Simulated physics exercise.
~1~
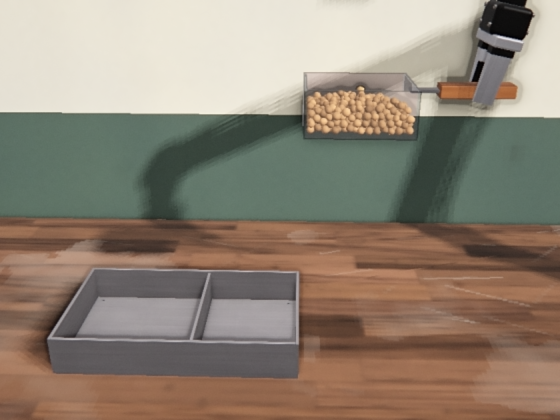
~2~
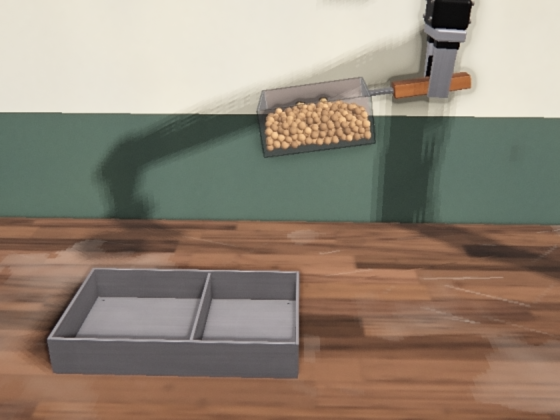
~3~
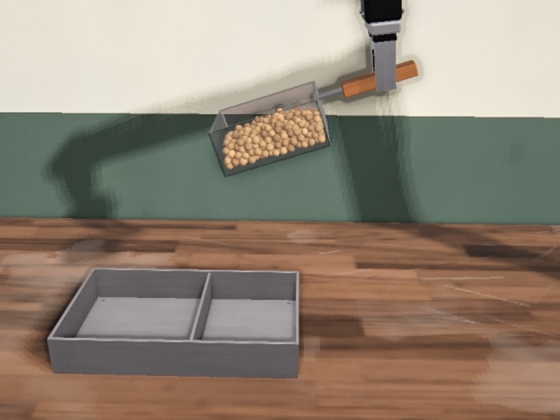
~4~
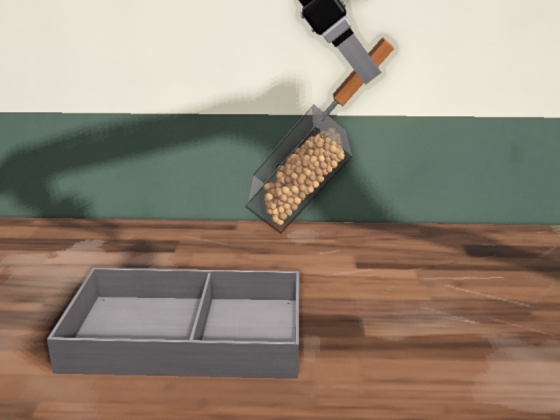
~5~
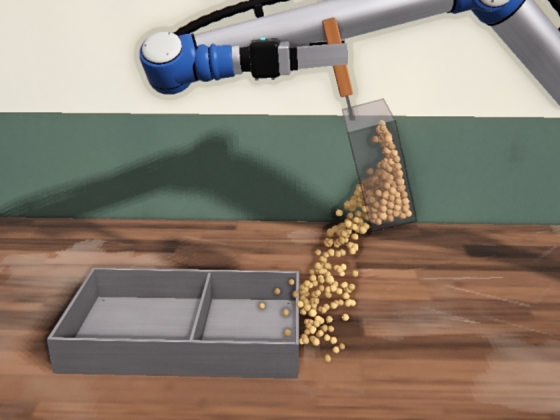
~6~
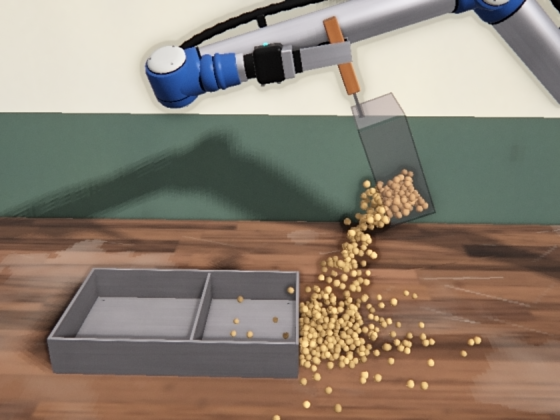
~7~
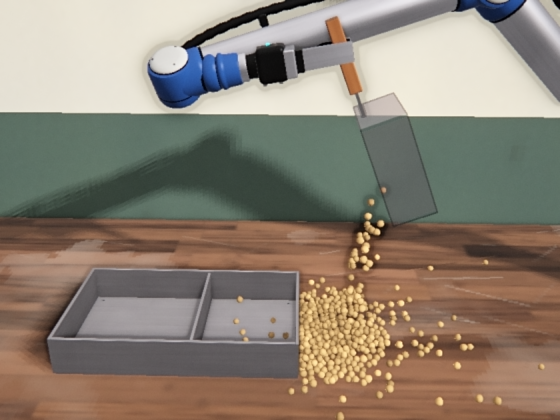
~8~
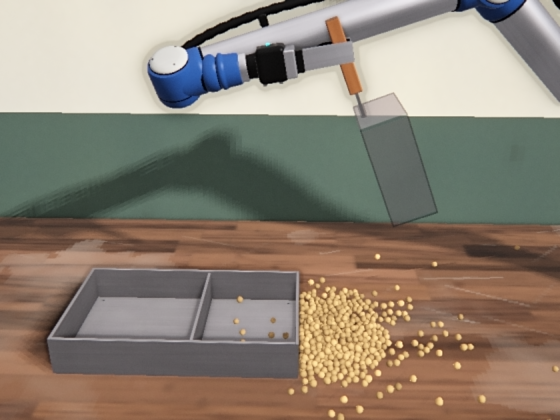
At the start, a gripper holds a clear box of dried chickpeas by its orange handle, high above a wooden table where a grey two-part crate sits to the left. The box moves left, its far end dipping gradually. It then tips steeply and swings back to the right as the blue and grey robot arm comes into view. Chickpeas pour out just beyond the crate's right edge, with only a few dropping into its right compartment. The box empties and stays tilted, leaving a heap against the crate's right side and stray chickpeas scattered around it.
